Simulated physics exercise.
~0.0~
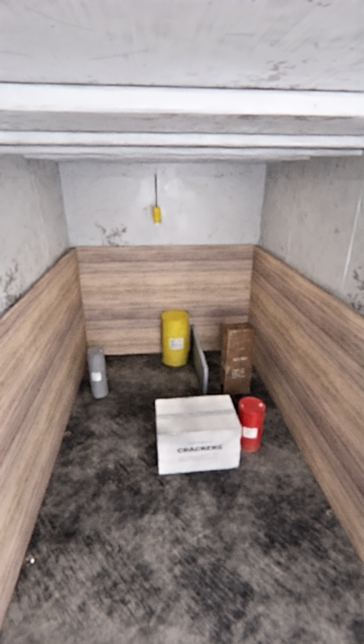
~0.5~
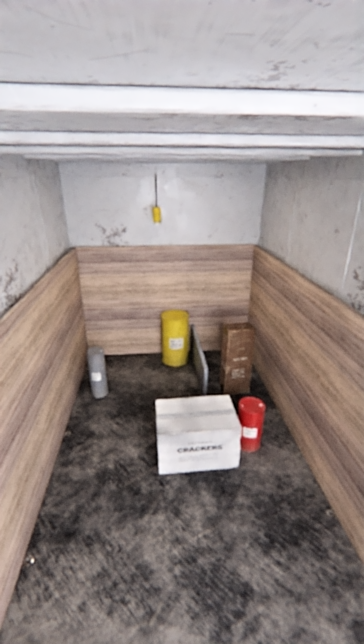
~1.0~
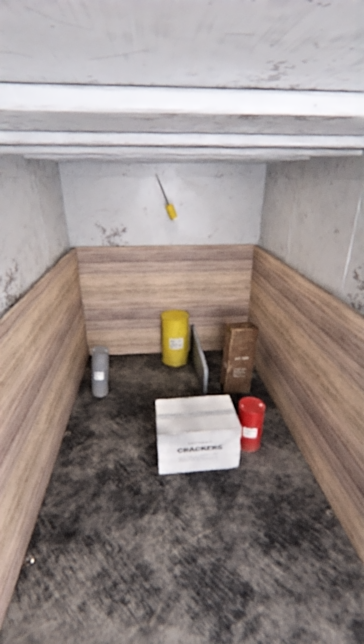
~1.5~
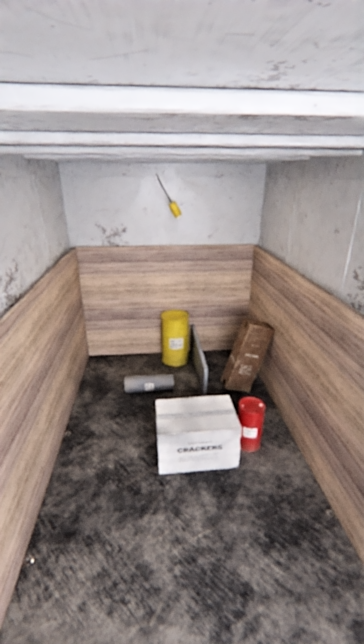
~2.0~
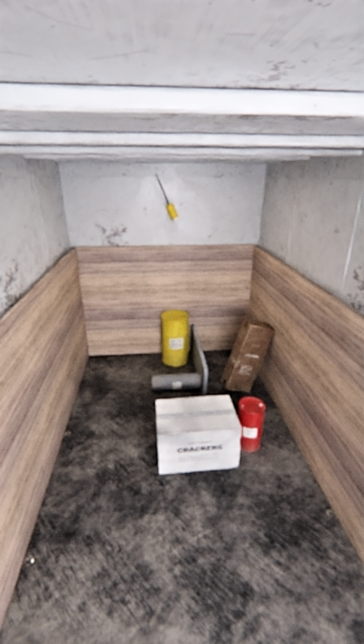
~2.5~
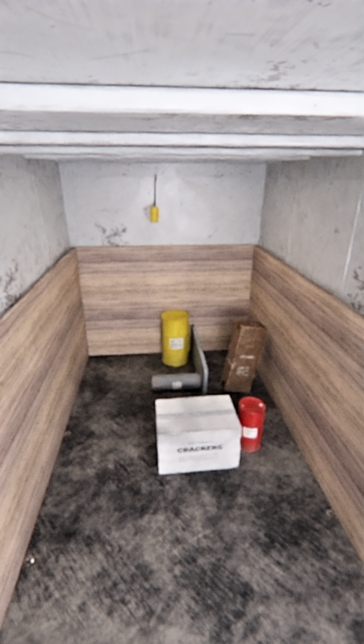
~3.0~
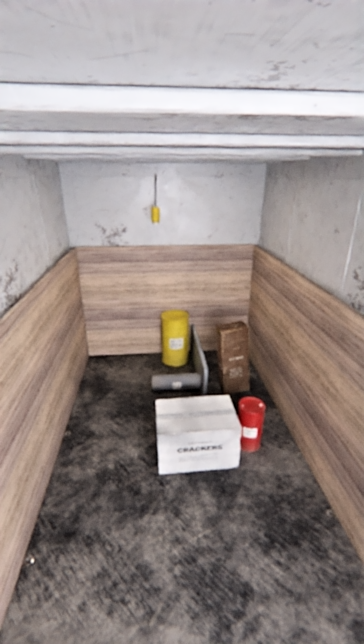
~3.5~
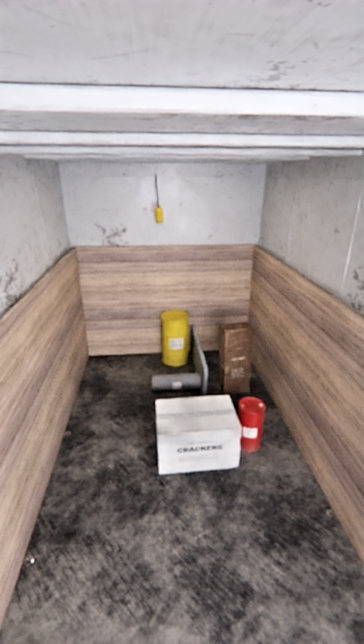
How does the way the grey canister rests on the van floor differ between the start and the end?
At the start the grey canister stands upright near the left wall. By the end it lies on its side, further right by the low board.
